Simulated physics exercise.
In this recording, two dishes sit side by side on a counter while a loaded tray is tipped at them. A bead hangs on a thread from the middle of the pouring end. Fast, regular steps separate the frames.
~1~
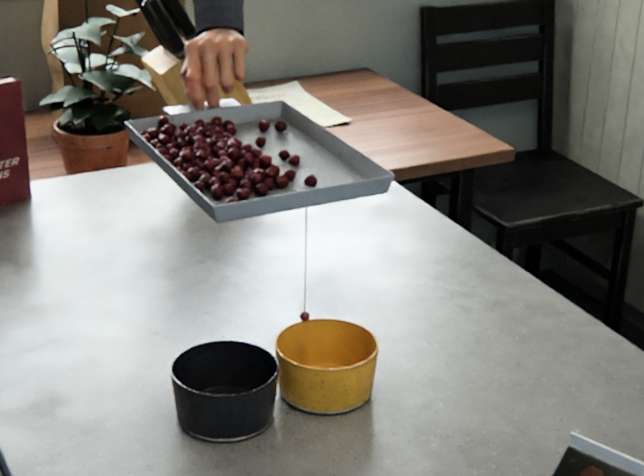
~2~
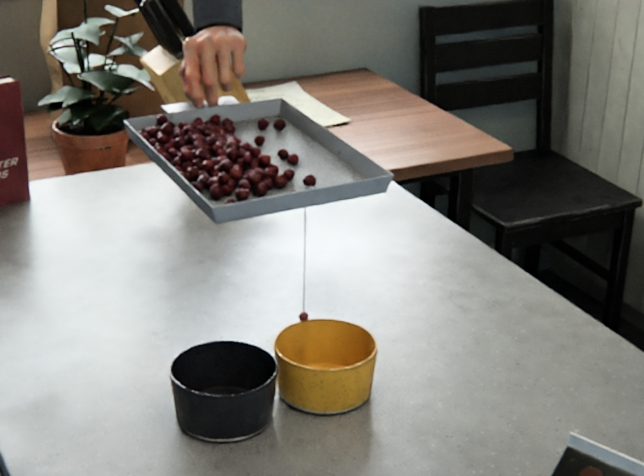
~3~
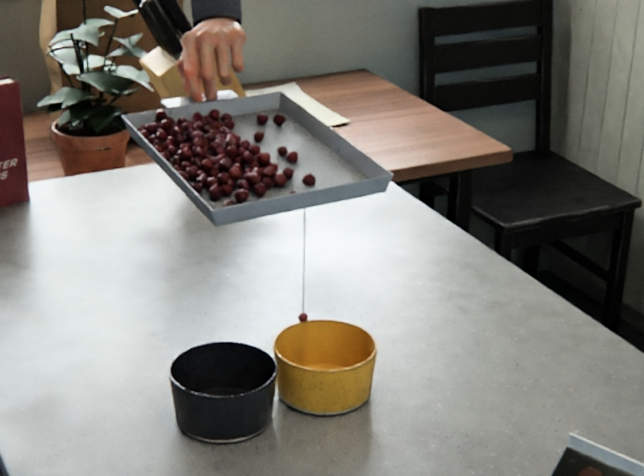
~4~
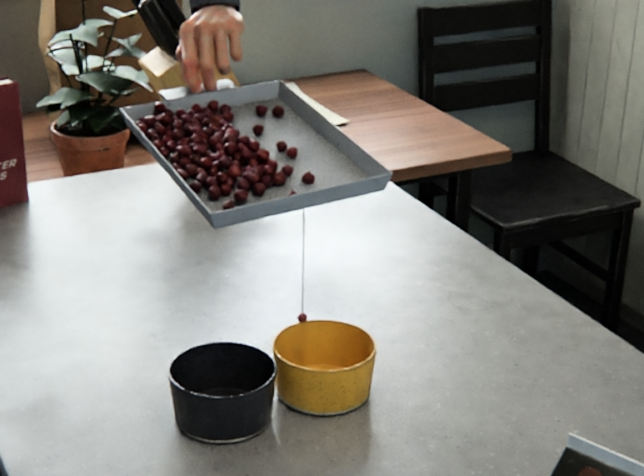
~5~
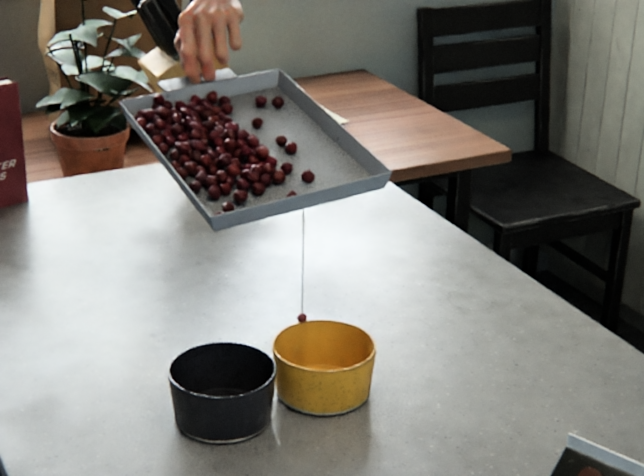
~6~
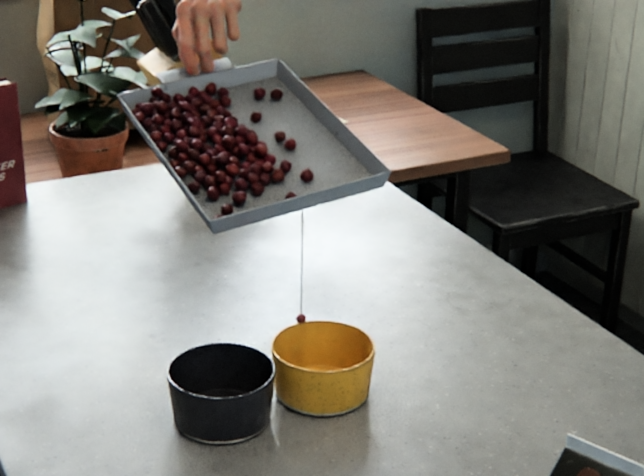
A hand slowly tilts a gray tray of dried cherries above black and yellow dishes.
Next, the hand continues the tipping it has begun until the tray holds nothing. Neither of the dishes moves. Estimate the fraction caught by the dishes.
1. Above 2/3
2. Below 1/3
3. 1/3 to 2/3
(1) Above 2/3.
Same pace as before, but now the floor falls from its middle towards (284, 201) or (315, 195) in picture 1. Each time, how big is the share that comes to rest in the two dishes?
In order: About 60, then 40 percent.
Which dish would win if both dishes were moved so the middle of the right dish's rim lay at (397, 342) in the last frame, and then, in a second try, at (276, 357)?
First try, the dish at left; second try, the dish at right.
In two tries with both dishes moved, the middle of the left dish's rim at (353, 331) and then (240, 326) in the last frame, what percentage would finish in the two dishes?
0 per cent the first time, 0 per cent the second time.
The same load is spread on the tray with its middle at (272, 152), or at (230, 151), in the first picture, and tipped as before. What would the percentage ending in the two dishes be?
Close to 90 in a hundred, then close to 90 in a hundred.
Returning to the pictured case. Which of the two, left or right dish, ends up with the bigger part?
The fuller one is the leftmost dish.
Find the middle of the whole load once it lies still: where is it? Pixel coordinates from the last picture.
The centre comes to rest near (229, 399).
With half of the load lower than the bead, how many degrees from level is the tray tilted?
That happens at around 95°.
Just after the last frame, tray tipped steeply; almost all on the tray; just a few in the left dish; just a few in the air.
A moment on, tray tipped right over; roughly a third on the tray; roughly a third in the left dish; just a few in the right dish; just a few outside both; roughly a quarter in the air.
Further on, tray tipped past a quarter turn; the larger part in the left dish; about a tenth in the right dish; about a tenth outside both.
When it is over, tray tipped past a quarter turn; the larger part in the left dish; about a tenth in the right dish; about a tenth outside both.
